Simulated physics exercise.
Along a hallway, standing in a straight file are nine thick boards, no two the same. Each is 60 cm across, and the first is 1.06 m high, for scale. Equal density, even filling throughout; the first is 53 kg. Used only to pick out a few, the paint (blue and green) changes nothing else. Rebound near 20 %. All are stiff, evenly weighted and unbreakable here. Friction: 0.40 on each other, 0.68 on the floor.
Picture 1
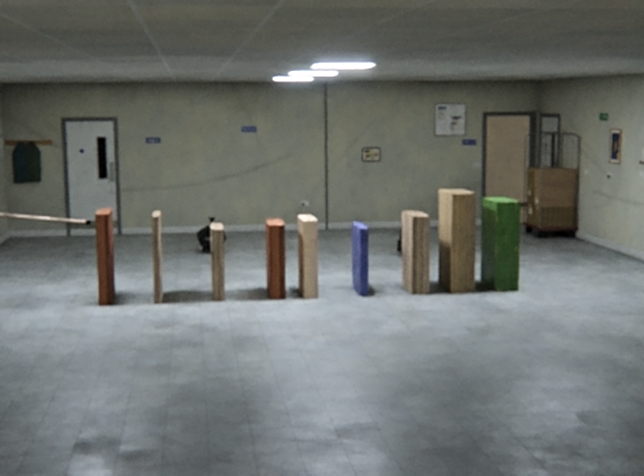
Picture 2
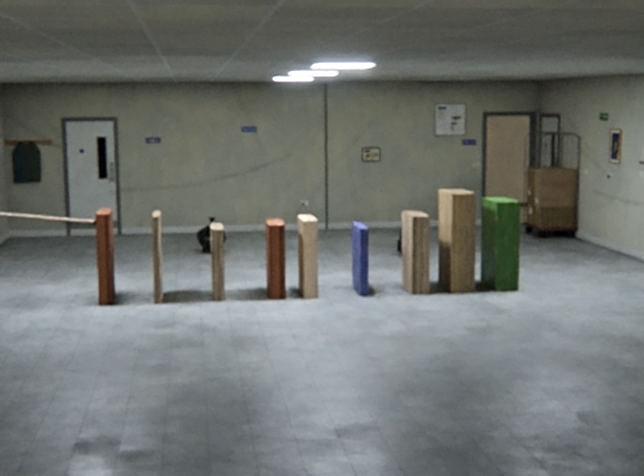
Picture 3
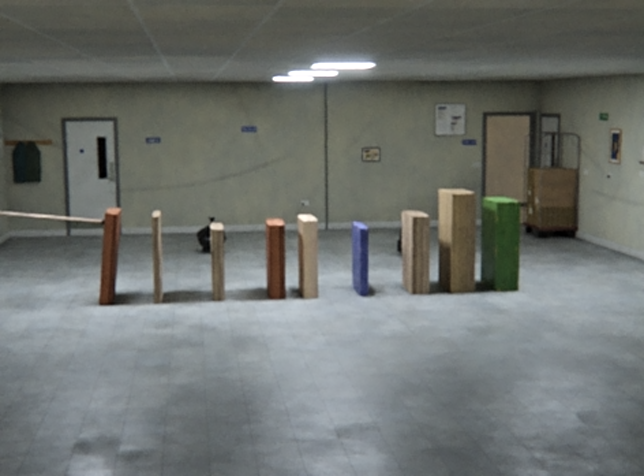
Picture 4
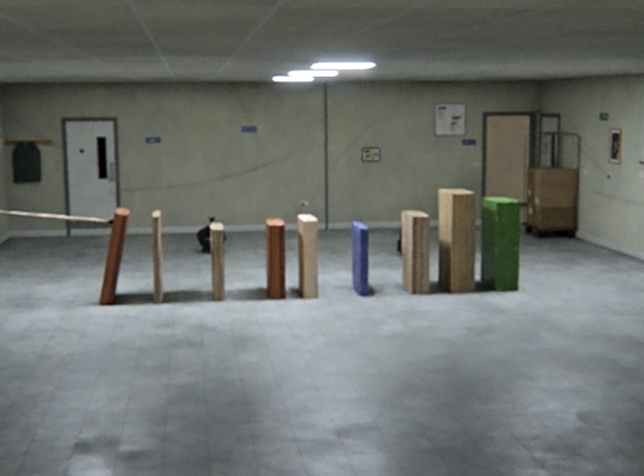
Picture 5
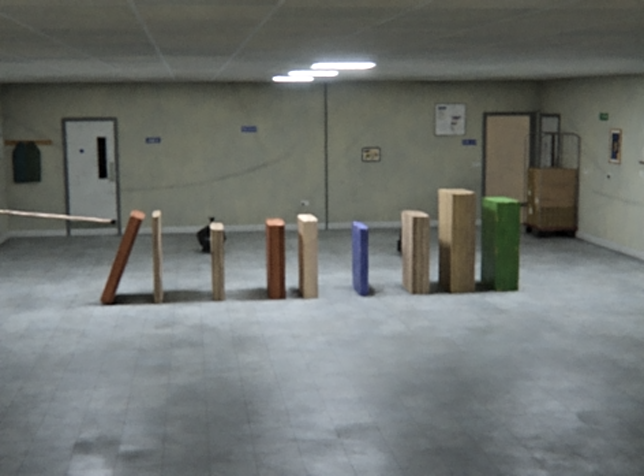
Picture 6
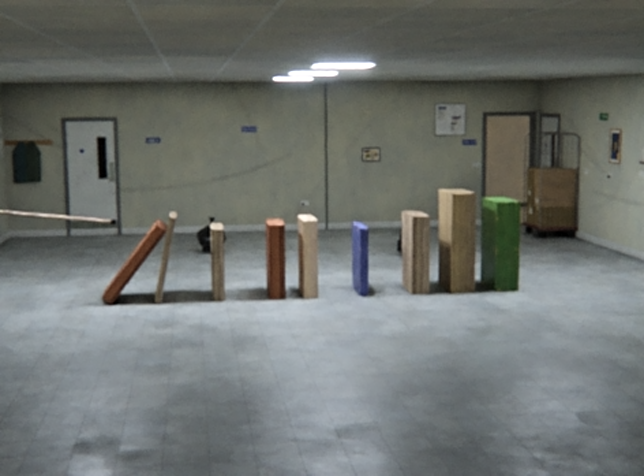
In a large room with a tiled floor, a pole from the left pushes the first of nine upright boards in a row; it tilts right against the second, which leans too, while the blue and green boards stay still.
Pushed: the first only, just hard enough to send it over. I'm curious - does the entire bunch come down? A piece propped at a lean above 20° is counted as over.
No, only some come down.
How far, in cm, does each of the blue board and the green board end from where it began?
The blue one ends 40 cm from its start and the green one 0 cm.
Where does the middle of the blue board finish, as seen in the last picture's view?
Near (391, 272).
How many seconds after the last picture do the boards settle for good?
I'd put it around 2.0 seconds.
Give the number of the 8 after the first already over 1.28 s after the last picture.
Count at that time: 5.
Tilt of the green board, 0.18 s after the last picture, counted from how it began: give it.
My estimate is close to 0°.
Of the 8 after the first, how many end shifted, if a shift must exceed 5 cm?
7.
Then, 0.18 s on from the sixth picture, 1 of the 8 other boards over.
Then, 0.46 s on from the sixth picture, 2 of the 8 other boards over.
Then, 0.92 s on from the sixth picture, 4 of the 8 other boards over; blue board tipped 8°.
Then, 1.28 s on from the sixth picture, 5 of the 8 other boards over; blue board tipped 56°.
Finally, 6 of the 8 other boards over; blue board tipped 63°; green board unmoved. Two left standing. Seen by the last camera, middles, blue board near (391, 272), green board near (502, 243).
